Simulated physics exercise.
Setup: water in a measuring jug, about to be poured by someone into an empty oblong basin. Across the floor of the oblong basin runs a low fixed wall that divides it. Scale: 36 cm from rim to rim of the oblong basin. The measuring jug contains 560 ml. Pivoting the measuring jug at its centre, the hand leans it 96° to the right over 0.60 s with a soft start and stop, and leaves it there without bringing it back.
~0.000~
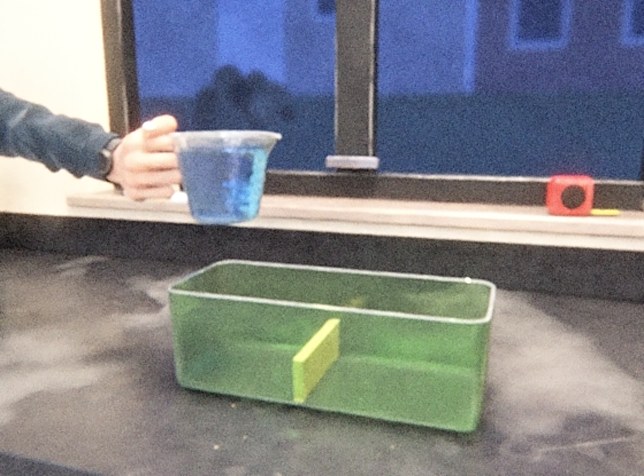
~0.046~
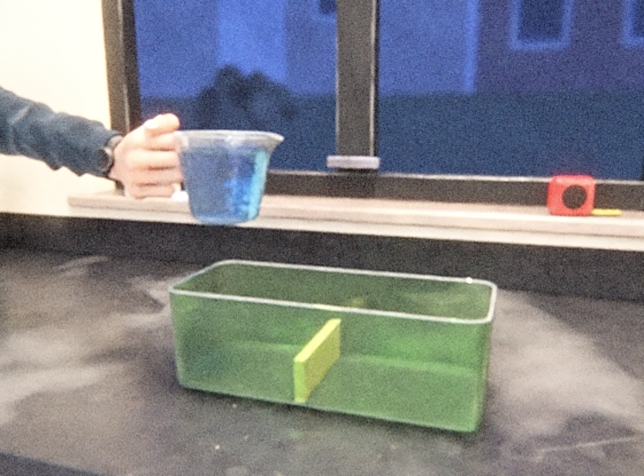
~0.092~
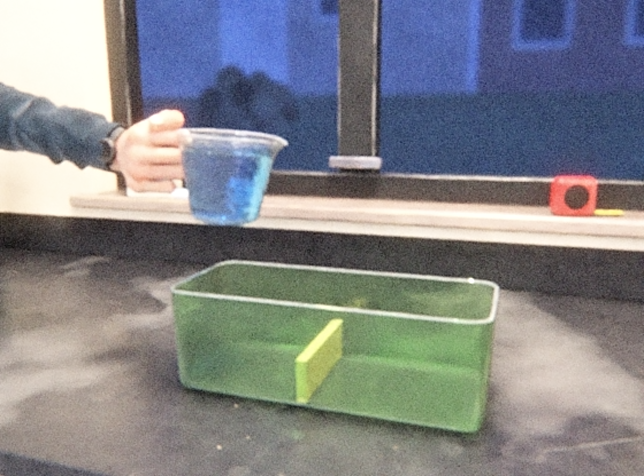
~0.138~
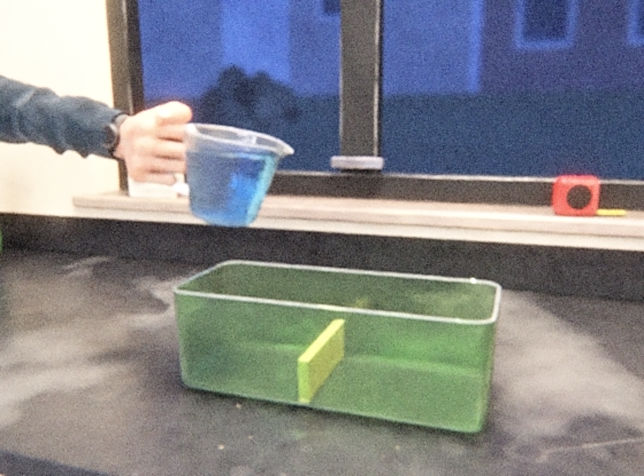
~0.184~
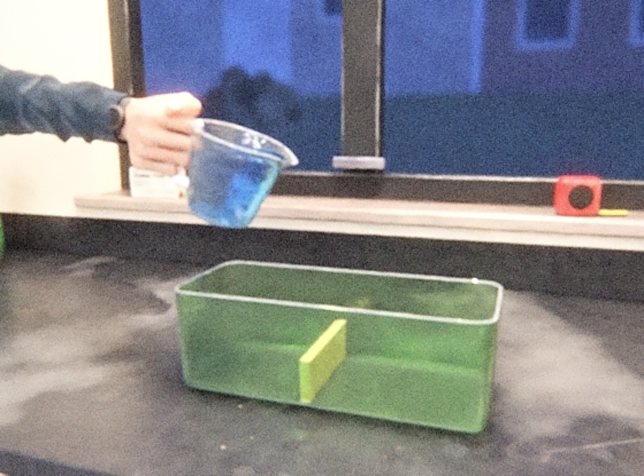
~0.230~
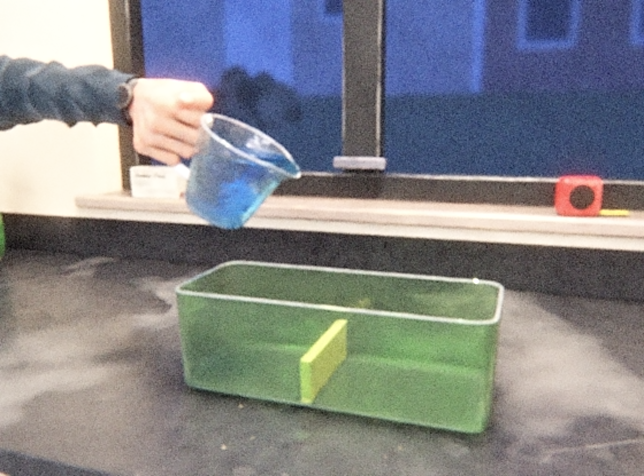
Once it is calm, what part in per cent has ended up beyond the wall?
About 59 per cent ends up there.
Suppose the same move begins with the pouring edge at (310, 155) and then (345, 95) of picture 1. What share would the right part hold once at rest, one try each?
I'd say 95 percent on the first go, 90 percent on the next.
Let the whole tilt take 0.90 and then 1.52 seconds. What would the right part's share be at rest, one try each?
65 per cent first, 75 per cent second.
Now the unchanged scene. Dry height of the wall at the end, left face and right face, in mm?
Roughly 40 mm on the left side and roughly 38 mm on the right.
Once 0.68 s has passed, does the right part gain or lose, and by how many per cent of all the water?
Its share increases, some 7 in a hundred.
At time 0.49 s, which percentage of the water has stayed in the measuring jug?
Near 44 in a hundred.
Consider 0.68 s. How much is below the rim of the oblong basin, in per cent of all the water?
My estimate is about 82 percent.
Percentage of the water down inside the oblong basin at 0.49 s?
28 %, more or less.
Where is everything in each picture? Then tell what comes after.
In the first frame, tilt 0°; pouring edge (280, 137); surface from (186, 146) to (267, 148); the oblong basin's rim runs from (195, 276) to (492, 303); the wall's top is at (318, 339).
In the second frame, tilt 1°; pouring edge (282, 138); surface from (187, 146) to (268, 149).
In the third frame, tilt 5°; pouring edge (286, 143); surface from (191, 145) to (272, 152).
In the fourth frame, tilt 12°; pouring edge (292, 152); surface from (196, 145) to (278, 154).
In the fifth frame, tilt 21°; pouring edge (296, 163); surface from (201, 148) to (288, 157).
In the sixth frame, tilt 31°; pouring edge (299, 176); surface from (203, 155) to (298, 169); 1 per cent is over the edge.
By 0.49 s the tilt is 88° and 45 per cent is still to pour, 2 is left of the wall and 25 right of it.
By 0.68 s the tilt is 96° and 9 per cent is still to pour, 29 is left of the wall and 52 right of it.
By 0.88 s the tilt is 96° and 1 per cent is still to pour, 38 is left of the wall and 59 right of it.
By 1.10 s the tilt is 96° and 0 per cent is still to pour, 40 is left of the wall and 59 right of it.
At rest 40 per cent lies left of the wall, 59 right of it and 1 outside.
